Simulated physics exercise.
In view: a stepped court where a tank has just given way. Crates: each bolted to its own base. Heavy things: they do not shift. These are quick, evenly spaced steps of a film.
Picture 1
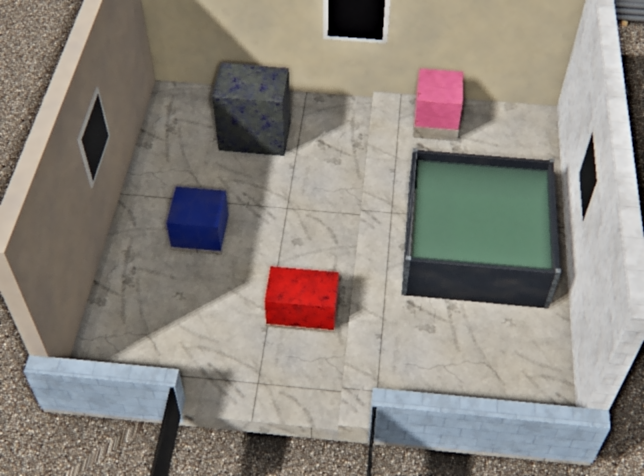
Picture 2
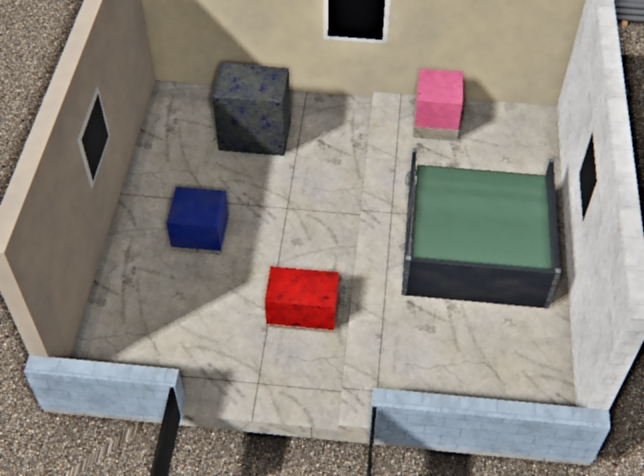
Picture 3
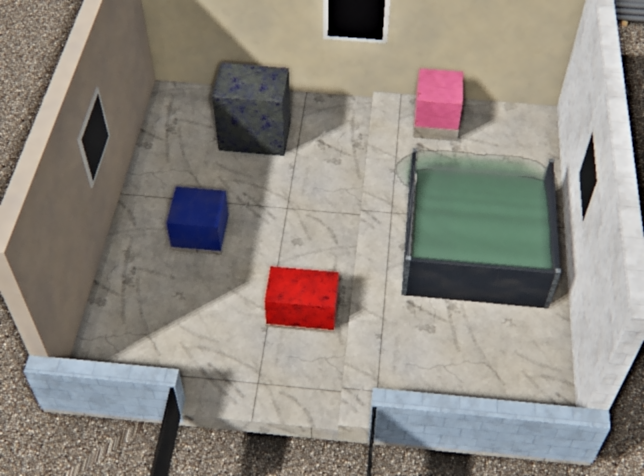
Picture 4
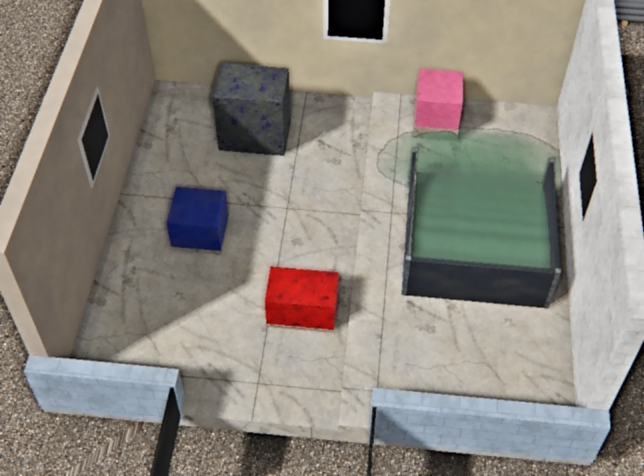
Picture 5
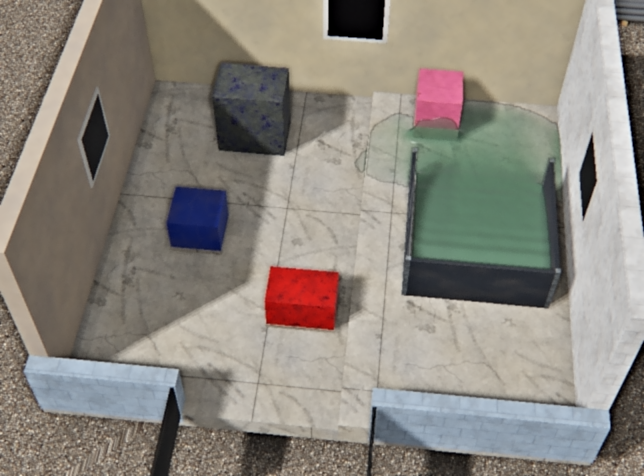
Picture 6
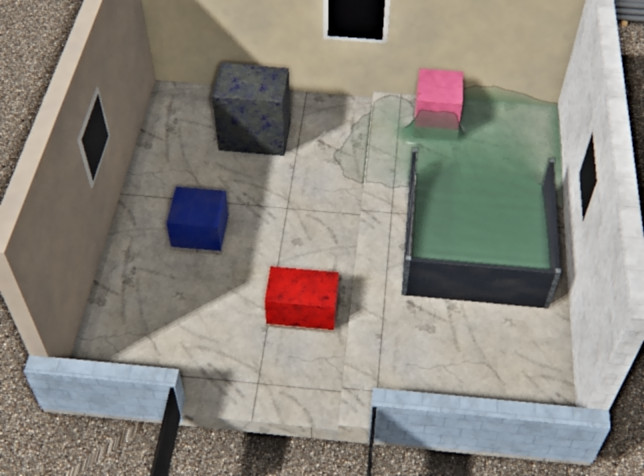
In the video, a dark-walled tank of still green water stands among blue, red, pink and dark speckled blocks in a walled court; its far side opens, and water pours out, spreading across the floor around the pink block.
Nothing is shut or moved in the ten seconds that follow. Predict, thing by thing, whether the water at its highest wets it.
The red crate is wetted. The pink crate is wetted. The blue crate is wetted.
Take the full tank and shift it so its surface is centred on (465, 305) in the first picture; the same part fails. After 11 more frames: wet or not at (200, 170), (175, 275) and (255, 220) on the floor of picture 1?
As listed: Not flooded, free of water, dry.
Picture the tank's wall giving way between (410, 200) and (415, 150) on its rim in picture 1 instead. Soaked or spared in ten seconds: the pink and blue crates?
My reading: Pink crate stays untouched, blue crate gets drenched.
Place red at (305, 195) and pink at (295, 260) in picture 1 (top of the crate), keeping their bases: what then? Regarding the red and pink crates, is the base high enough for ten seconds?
Red: Overtopped; pink: Not reached.
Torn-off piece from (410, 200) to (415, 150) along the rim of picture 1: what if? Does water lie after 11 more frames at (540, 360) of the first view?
Pretty sure it's left alone at that location.
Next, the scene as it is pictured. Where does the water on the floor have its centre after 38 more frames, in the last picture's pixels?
My guess is about (359, 215).
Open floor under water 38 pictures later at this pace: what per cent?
About 85 per cent.
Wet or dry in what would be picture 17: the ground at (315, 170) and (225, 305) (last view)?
First spot inundated, second spot spared.
A moment on, water covers 20 % of the floor; the red crate not reached, the pink crate water round its plinth, the blue crate not reached.
Next, water covers 30 % of the floor; the red crate not reached, the pink crate water round its plinth, the blue crate not reached.
Then, water covers 50 % of the floor; the red crate not reached, the pink crate water round its plinth, the blue crate water round its plinth.
Later, water covers 85 % of the floor; the red crate water round its plinth, the pink crate water round its plinth, the blue crate water round its plinth.
In the end, water covers 95 % of the floor; the red crate was topped, the pink crate was topped, the blue crate was topped.
